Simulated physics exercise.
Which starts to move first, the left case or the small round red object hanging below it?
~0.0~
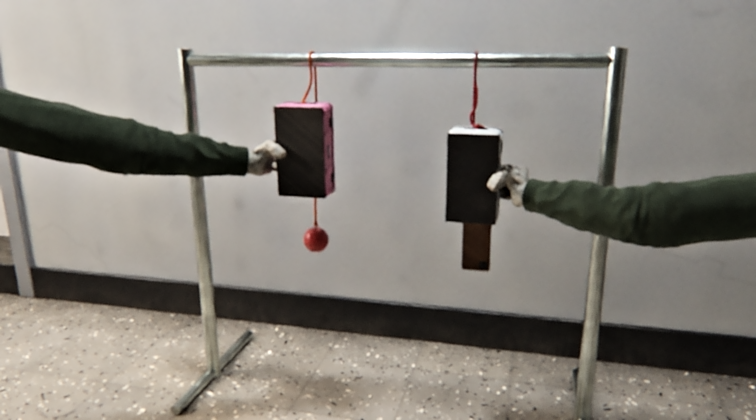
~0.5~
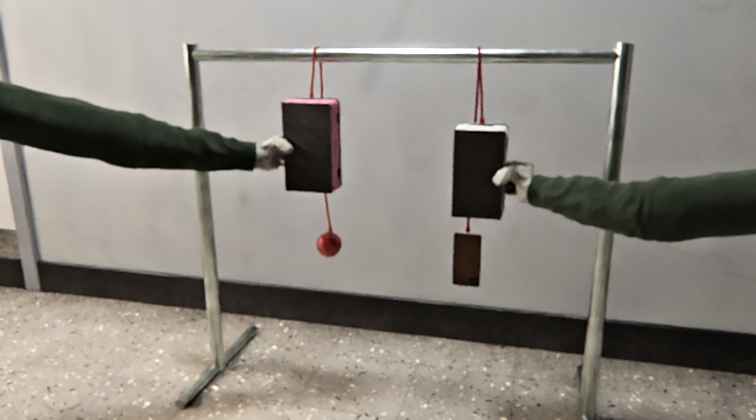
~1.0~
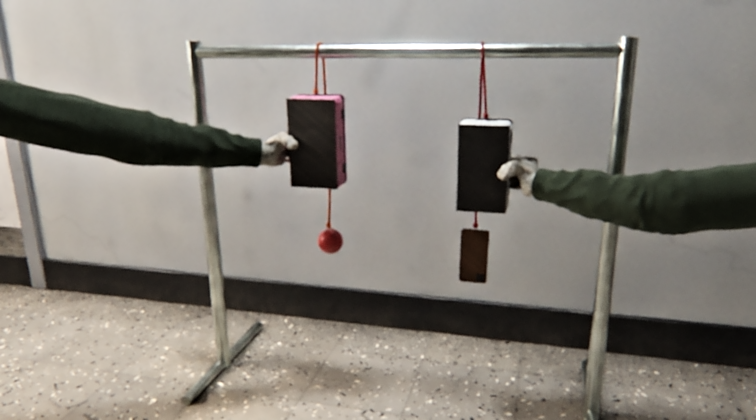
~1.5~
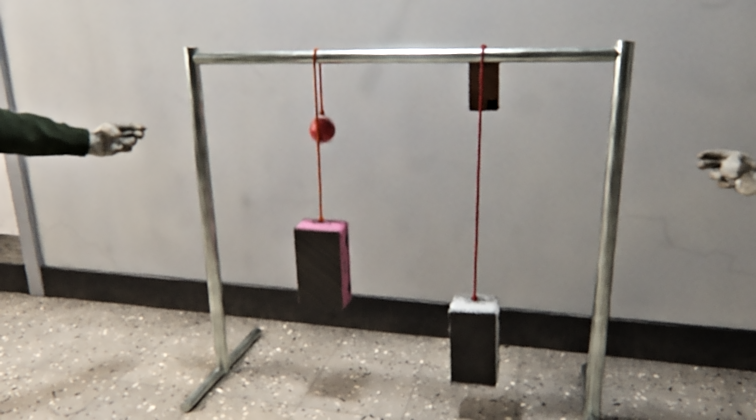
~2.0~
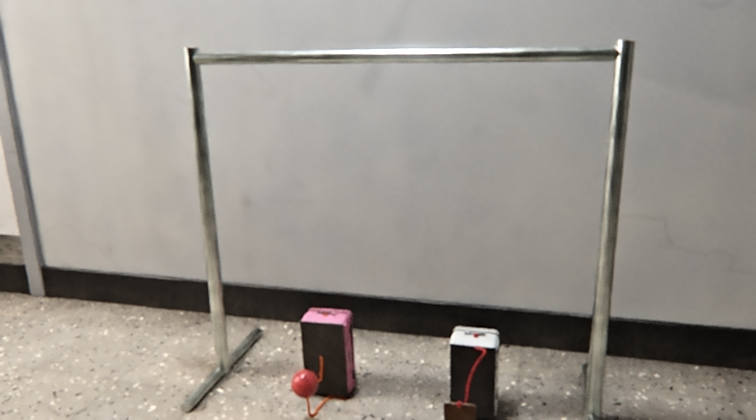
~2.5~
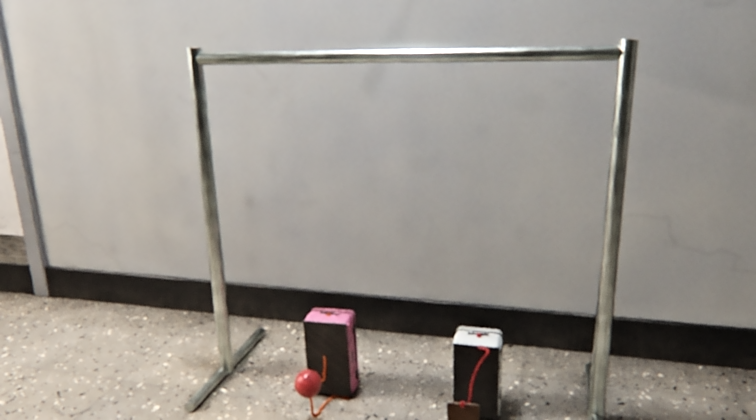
The small round red object moves first, shifting slightly lower while the left case is still held. The case starts down only once the hand lets go.
